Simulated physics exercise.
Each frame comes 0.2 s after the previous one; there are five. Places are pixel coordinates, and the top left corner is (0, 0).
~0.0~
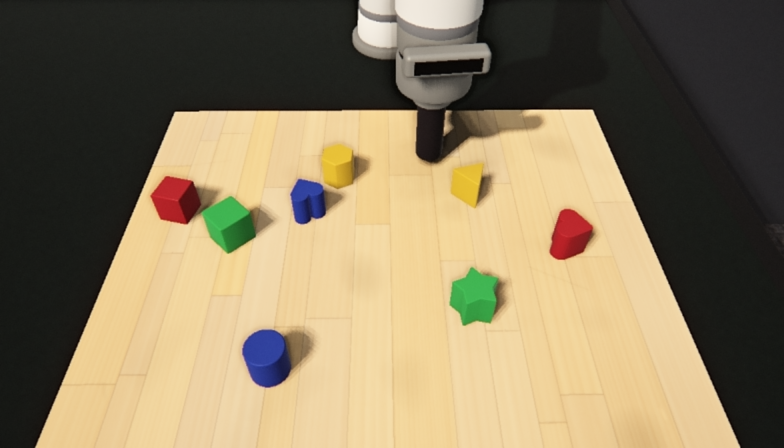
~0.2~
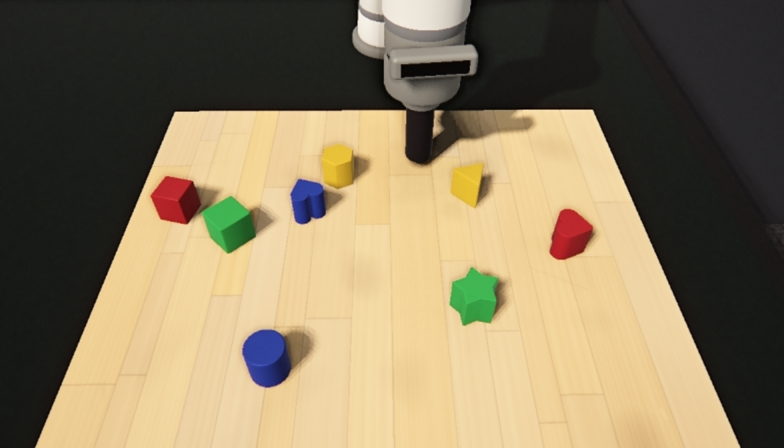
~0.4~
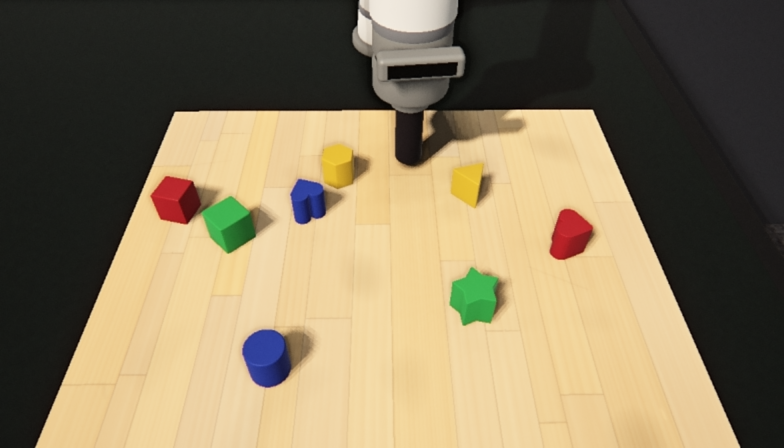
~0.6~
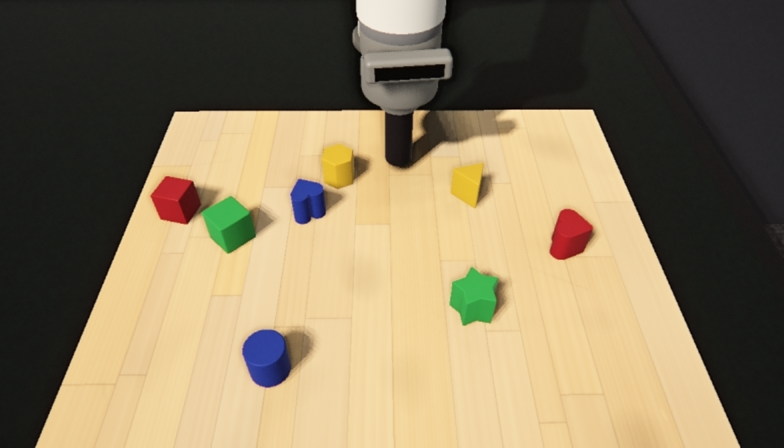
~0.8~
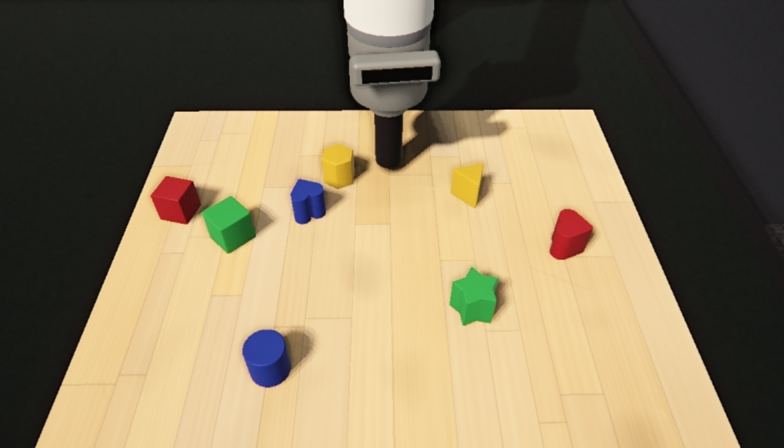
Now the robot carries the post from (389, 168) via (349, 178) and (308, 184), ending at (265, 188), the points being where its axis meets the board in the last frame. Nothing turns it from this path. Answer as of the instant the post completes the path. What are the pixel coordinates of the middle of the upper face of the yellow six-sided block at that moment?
Somewhere near (233, 178).
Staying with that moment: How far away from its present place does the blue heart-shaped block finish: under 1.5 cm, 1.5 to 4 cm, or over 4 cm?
Overall it shifts less than 1.5 cm.
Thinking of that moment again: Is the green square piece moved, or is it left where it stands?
The answer is that it remains undisturbed.
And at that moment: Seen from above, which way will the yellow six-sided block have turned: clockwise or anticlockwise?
Anticlockwise, looking down.
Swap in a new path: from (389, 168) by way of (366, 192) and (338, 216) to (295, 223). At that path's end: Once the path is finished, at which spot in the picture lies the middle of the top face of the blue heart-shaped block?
That would be at about pixel (268, 185).
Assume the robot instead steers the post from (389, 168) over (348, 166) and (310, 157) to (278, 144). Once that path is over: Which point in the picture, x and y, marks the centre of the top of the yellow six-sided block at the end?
The spot you're after is about (317, 157) in the image.
On the path given first. One third of the way, post at (349, 171); yellow six-sided block at (318, 158).
Two thirds of the way, post at (306, 177); yellow six-sided block at (275, 168), turned 25° anticlockwise.
At the end, post at (263, 181); green square piece not moved; blue heart-shaped block not moved; yellow six-sided block at (233, 178), turned 60° anticlockwise.
